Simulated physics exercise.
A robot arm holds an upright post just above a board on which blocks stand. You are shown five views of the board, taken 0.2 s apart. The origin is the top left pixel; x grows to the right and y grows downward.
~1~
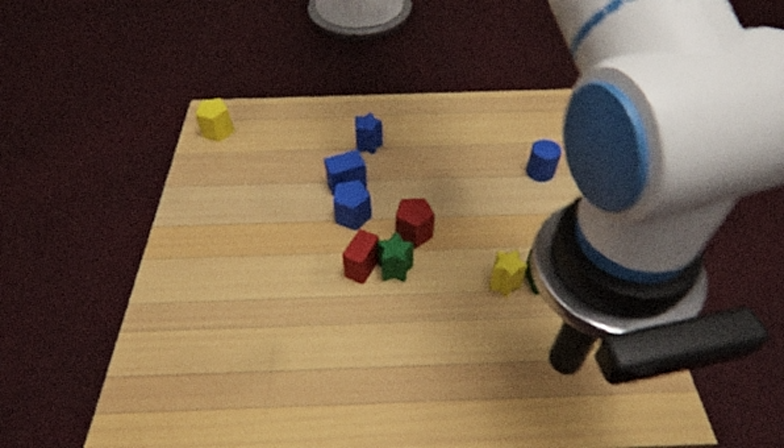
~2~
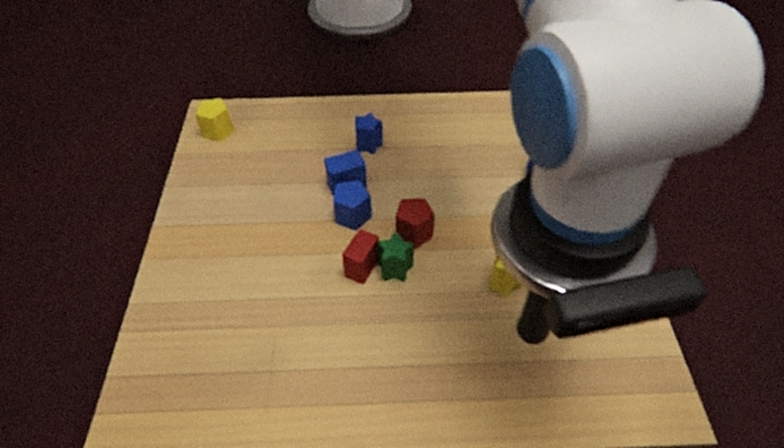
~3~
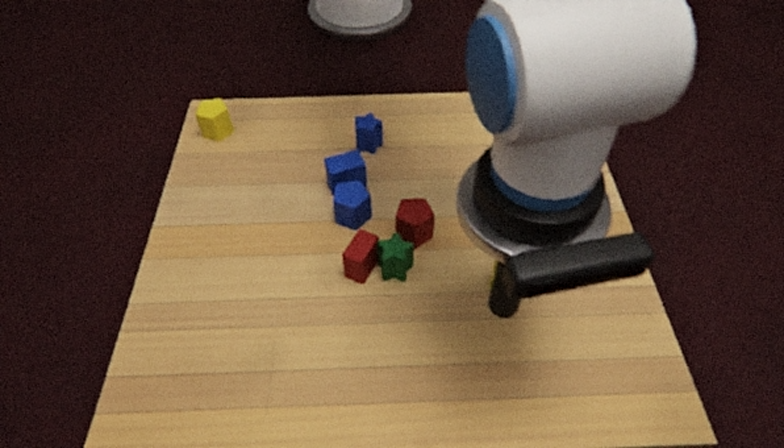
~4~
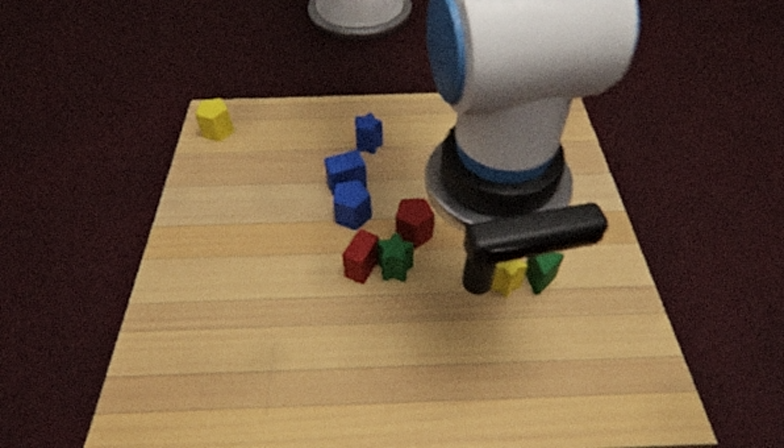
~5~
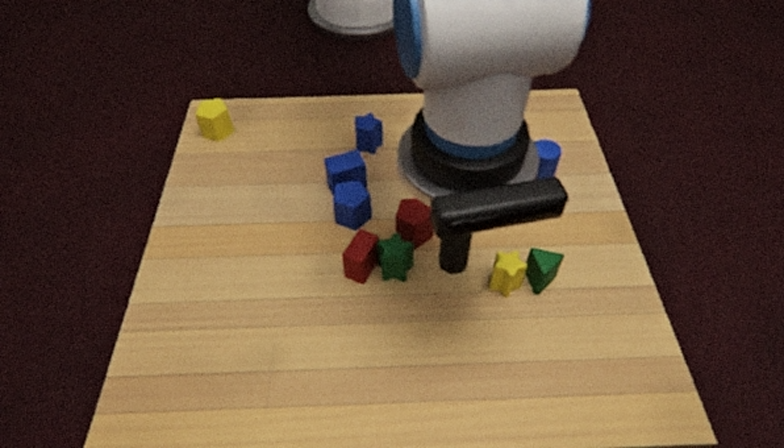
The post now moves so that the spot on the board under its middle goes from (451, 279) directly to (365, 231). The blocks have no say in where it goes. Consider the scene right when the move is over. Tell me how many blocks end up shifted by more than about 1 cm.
I reckon the push displaces three or more of the blocks by more than 1 cm.
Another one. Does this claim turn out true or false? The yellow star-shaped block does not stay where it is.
The statement is false.
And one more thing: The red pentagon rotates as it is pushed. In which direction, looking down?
From the top: Clockwise.
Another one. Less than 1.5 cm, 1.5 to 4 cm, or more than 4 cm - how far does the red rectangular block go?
The shift is from 1.5 to 4 cm.
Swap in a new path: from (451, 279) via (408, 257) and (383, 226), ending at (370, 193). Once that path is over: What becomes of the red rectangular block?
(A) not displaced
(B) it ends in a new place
Choice B: It ends in a new place.
The first path, step by step. One third of the way, post (421, 246); red rectangular block (357, 244); green star-shaped block (389, 245).
Two thirds of the way, post (391, 230); red rectangular block (336, 247), turned 40° anticlockwise; green star-shaped block (365, 235), turned 40° anticlockwise; red pentagon (407, 201), turned 50° clockwise.
At the end, post (364, 216); blue pentagon (347, 190); red rectangular block (334, 249), turned 45° anticlockwise; green star-shaped block (355, 228), turned 100° anticlockwise; red pentagon (405, 200), turned 60° clockwise; yellow star-shaped block unmoved.
